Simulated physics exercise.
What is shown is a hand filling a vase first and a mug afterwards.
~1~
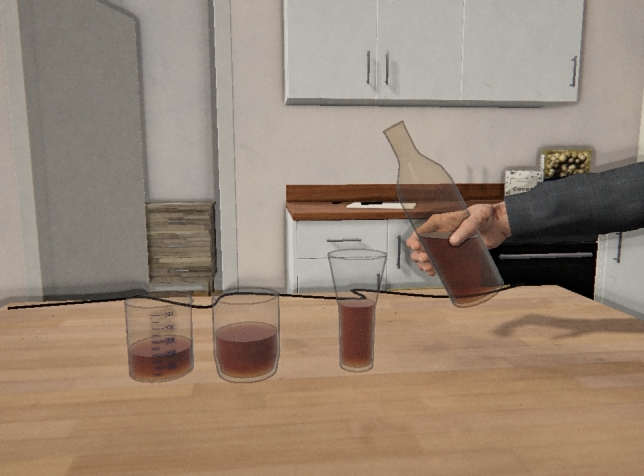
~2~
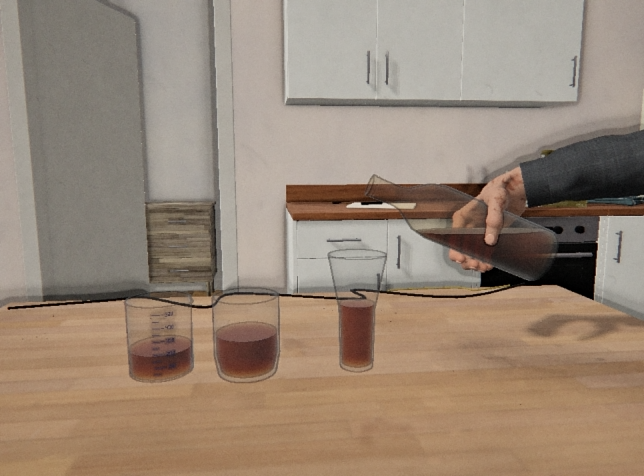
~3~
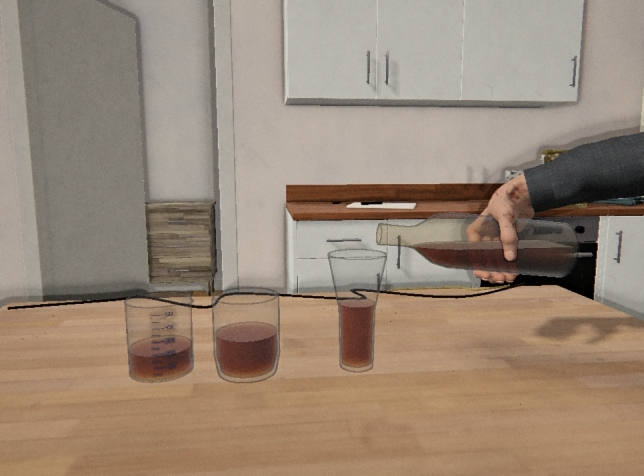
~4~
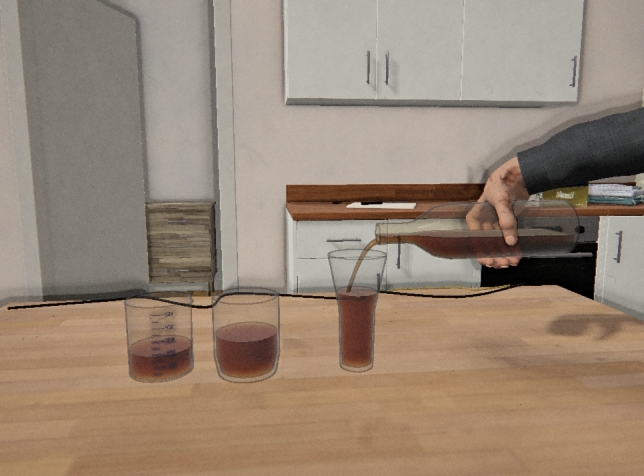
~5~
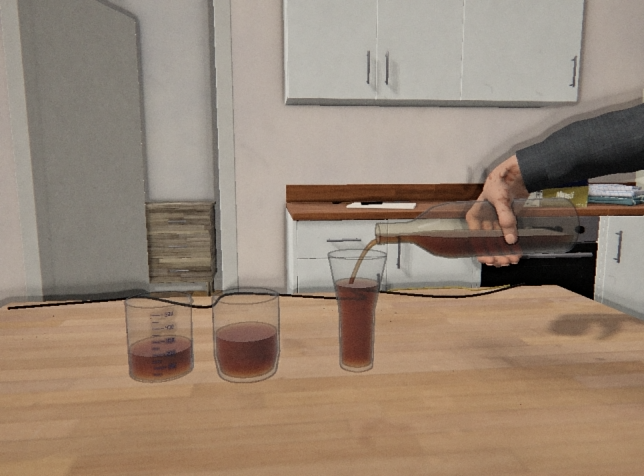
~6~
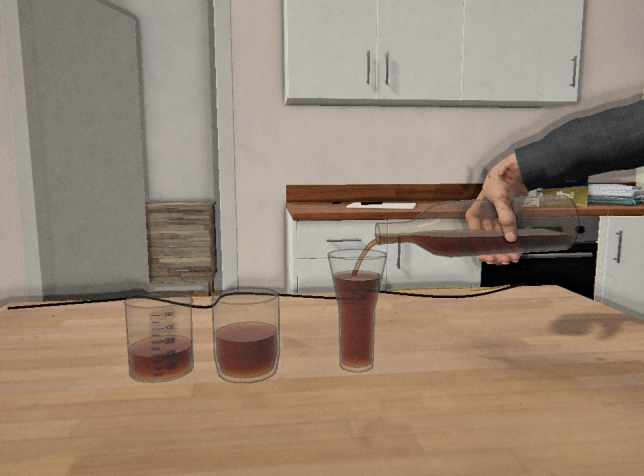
In a kitchen, a hand tilts a bottle and pours brown liquid into the rightmost glass.
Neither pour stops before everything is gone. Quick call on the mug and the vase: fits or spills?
Mug - fits; vase - spills.
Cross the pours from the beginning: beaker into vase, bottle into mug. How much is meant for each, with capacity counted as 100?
Load against room: Roughly 90 percent, then roughly 120 percent.
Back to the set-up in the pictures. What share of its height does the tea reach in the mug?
Close to 80 in a hundred, I think.
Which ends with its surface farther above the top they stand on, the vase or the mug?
That's the one on the right.
A moment on, the vase is full to the brim and overflowed.
When it is over, the mug is about three quarters full; the vase is full to the brim and overflowed.
